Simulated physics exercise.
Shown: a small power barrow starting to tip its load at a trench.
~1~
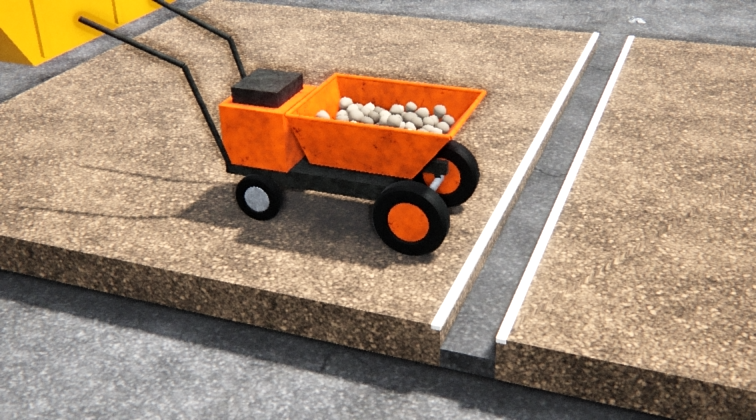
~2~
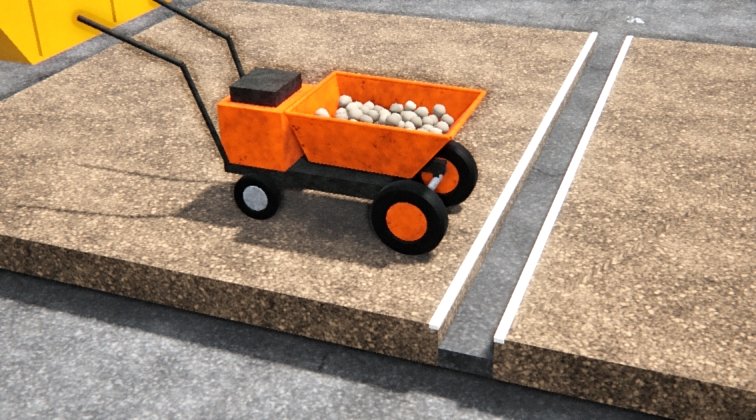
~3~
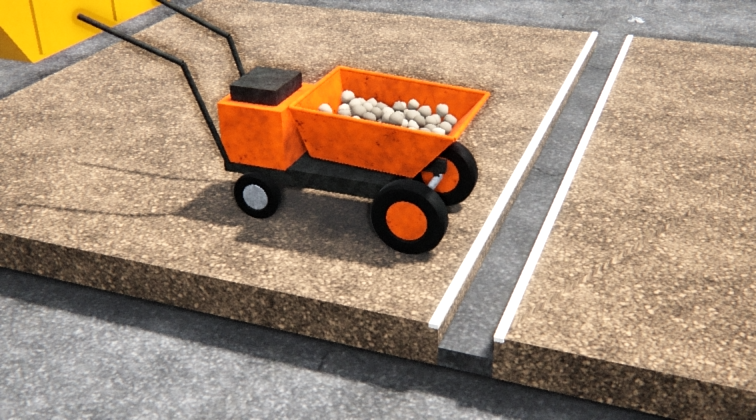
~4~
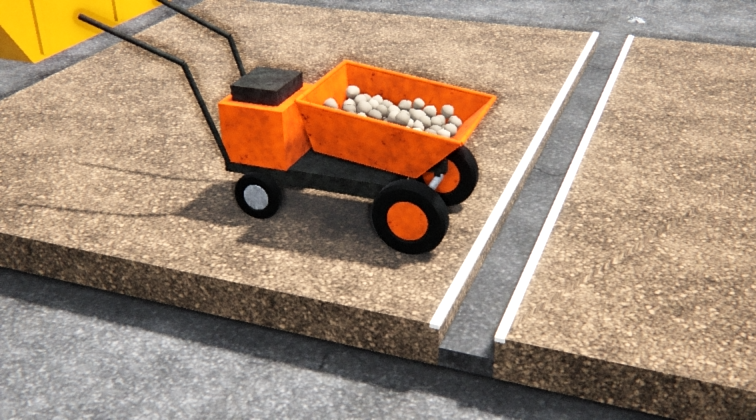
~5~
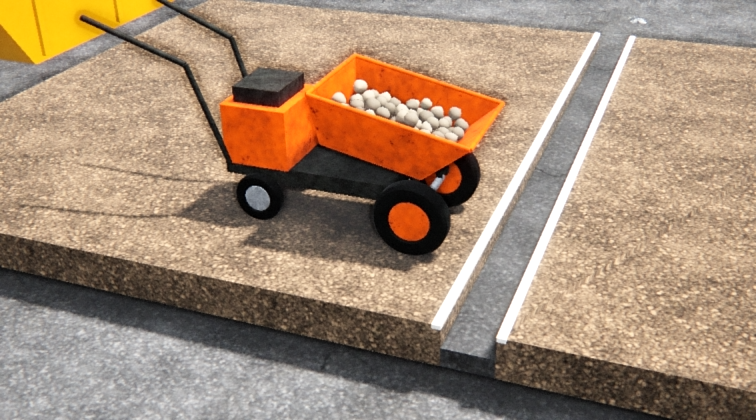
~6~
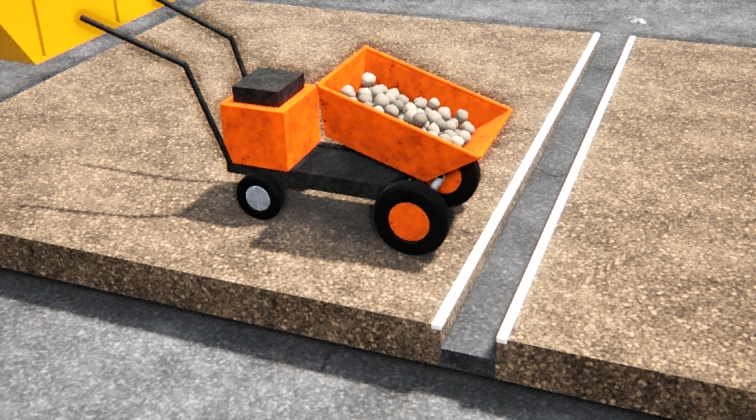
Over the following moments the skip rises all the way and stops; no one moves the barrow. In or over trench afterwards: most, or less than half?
The part in the trench is outweighed by the part outside.
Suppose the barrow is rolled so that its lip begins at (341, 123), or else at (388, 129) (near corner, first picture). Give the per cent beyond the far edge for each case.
Try 1 about 0 %, try 2 about 10 %.
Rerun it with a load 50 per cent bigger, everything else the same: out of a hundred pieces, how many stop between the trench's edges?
Estimate: Close to 10 %.
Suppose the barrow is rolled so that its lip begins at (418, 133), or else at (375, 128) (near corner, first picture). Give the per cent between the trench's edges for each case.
About 60 and 60 per cent.
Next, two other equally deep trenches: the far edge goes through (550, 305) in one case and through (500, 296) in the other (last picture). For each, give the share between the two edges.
The first try comes to close to 60 per cent, the next to 0 per cent.
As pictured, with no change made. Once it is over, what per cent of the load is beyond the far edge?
Roughly 60 in a hundred.
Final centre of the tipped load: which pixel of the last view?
Close to (564, 246) in the last picture.
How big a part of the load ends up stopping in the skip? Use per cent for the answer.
15 in a hundred, roughly.
Just after the last frame, skip tipped steeply; every one in the skip.
A moment on, skip tipped right over; roughly two thirds in the skip; just a few in or heaped over the trench; roughly a quarter beyond it; just a few falling.
Further on, skip tipped right over; roughly a quarter in the skip; roughly a quarter in or heaped over the trench; roughly two thirds beyond it.
When it is over, skip tipped right over; about a tenth in the skip; roughly a quarter in or heaped over the trench; roughly two thirds beyond it.
